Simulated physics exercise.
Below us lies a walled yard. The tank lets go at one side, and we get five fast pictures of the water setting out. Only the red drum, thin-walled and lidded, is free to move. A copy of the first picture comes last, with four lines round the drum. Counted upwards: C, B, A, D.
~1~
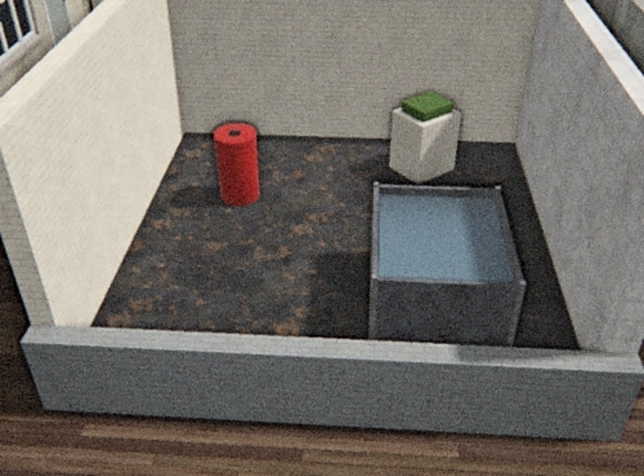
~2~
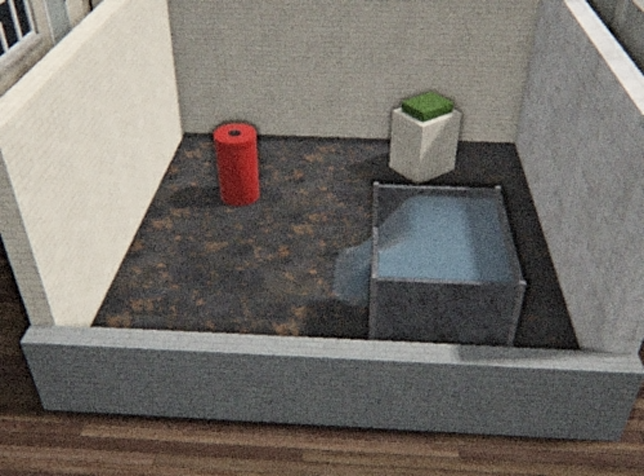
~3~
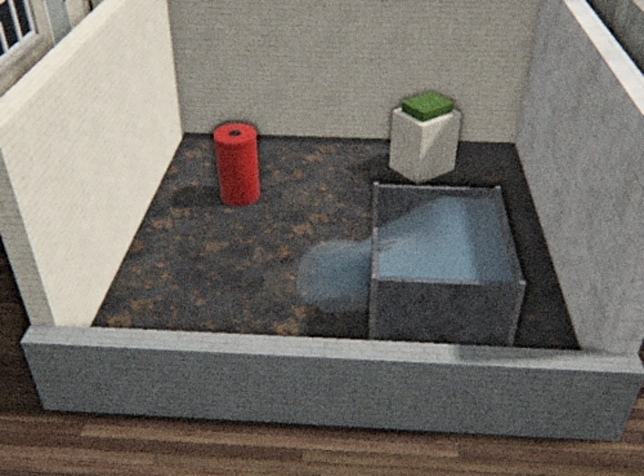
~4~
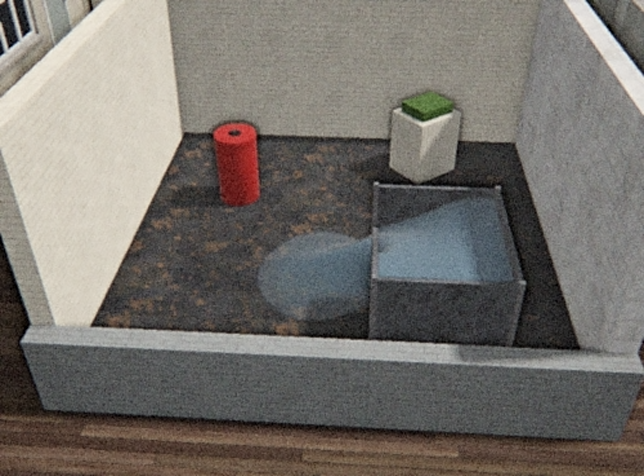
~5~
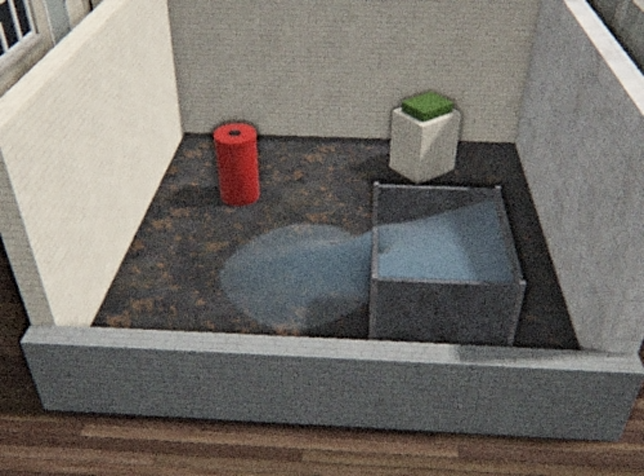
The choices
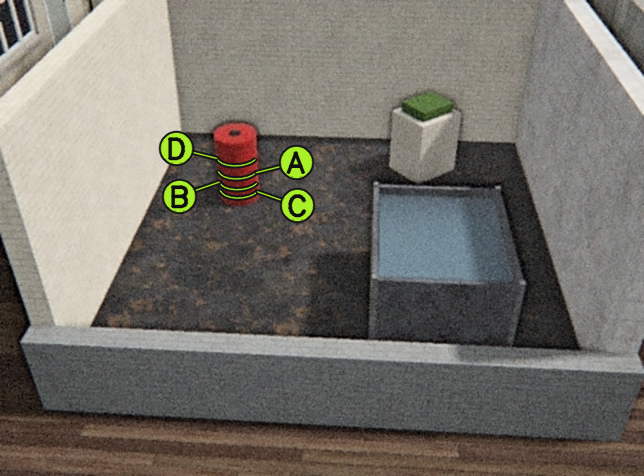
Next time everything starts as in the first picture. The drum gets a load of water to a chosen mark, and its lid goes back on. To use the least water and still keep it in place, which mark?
It is B.
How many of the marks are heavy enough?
Three.
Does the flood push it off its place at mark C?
Yes, it does.
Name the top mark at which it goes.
It is C.
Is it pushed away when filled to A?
No, that is safe.
On the marked copy, A at (234, 178); B at (235, 189); C at (236, 198); D at (233, 165); from the bottom up C, B, A, D.
Choosing A, it does not move.
Choosing B, it shifts by a finger or two and stays.
Choosing C, it is pushed about twice its own width away.
Choosing D, it does not move.
